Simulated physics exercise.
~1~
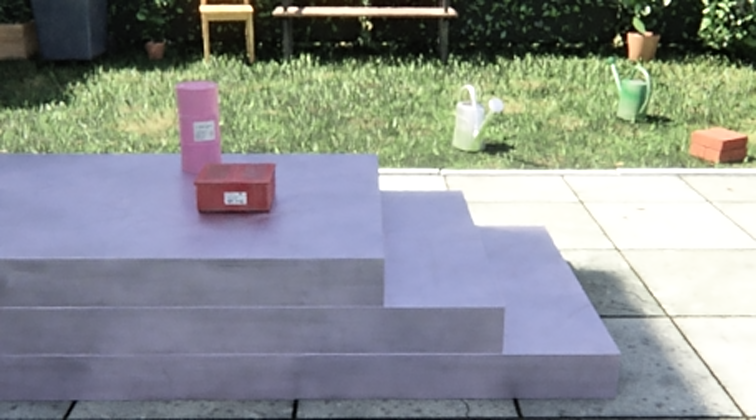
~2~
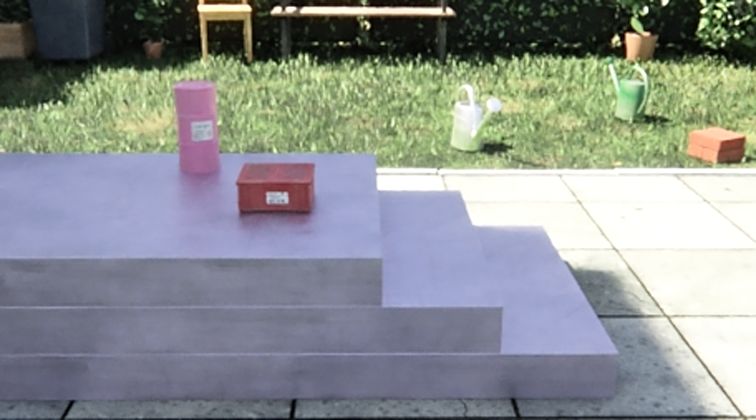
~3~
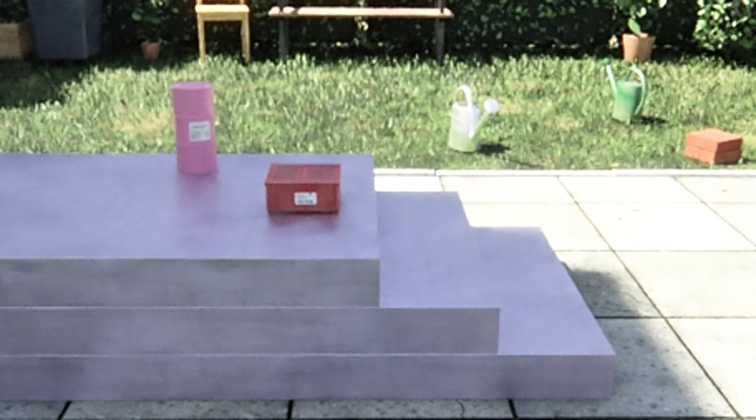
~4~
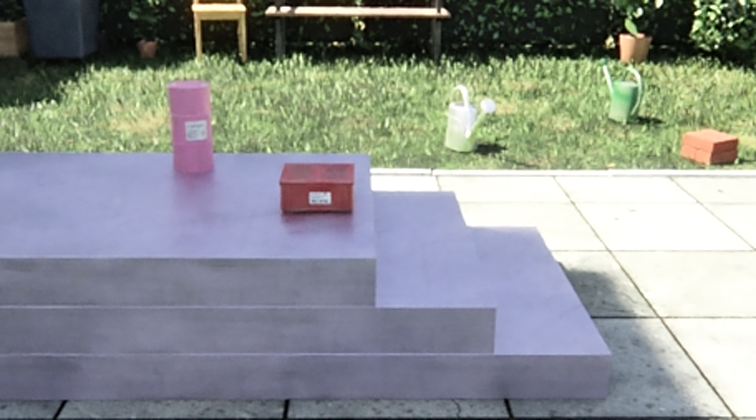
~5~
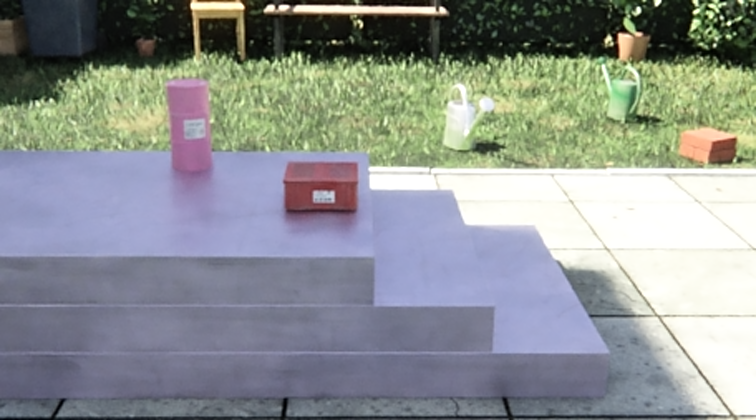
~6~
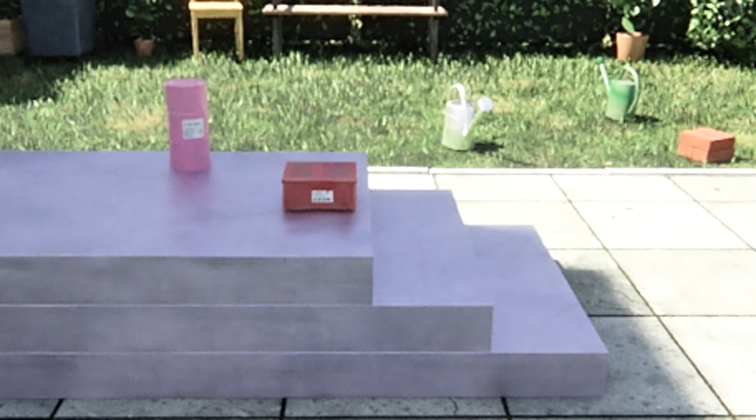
A broad, pale purple landing with steps descending to the right stands on a paved patio, seen from the front and slightly above by a gently swaying camera. A pink canister stands near the back of the landing, with a red tote bearing a white label in front of it. Behind are grass, two watering cans, a reddish block, a bench and a hedge. The tote slides right across the landing toward the steps, moving quickly at first and then slowing. It stops upright just short of the edge, while the canister stays standing in its place.
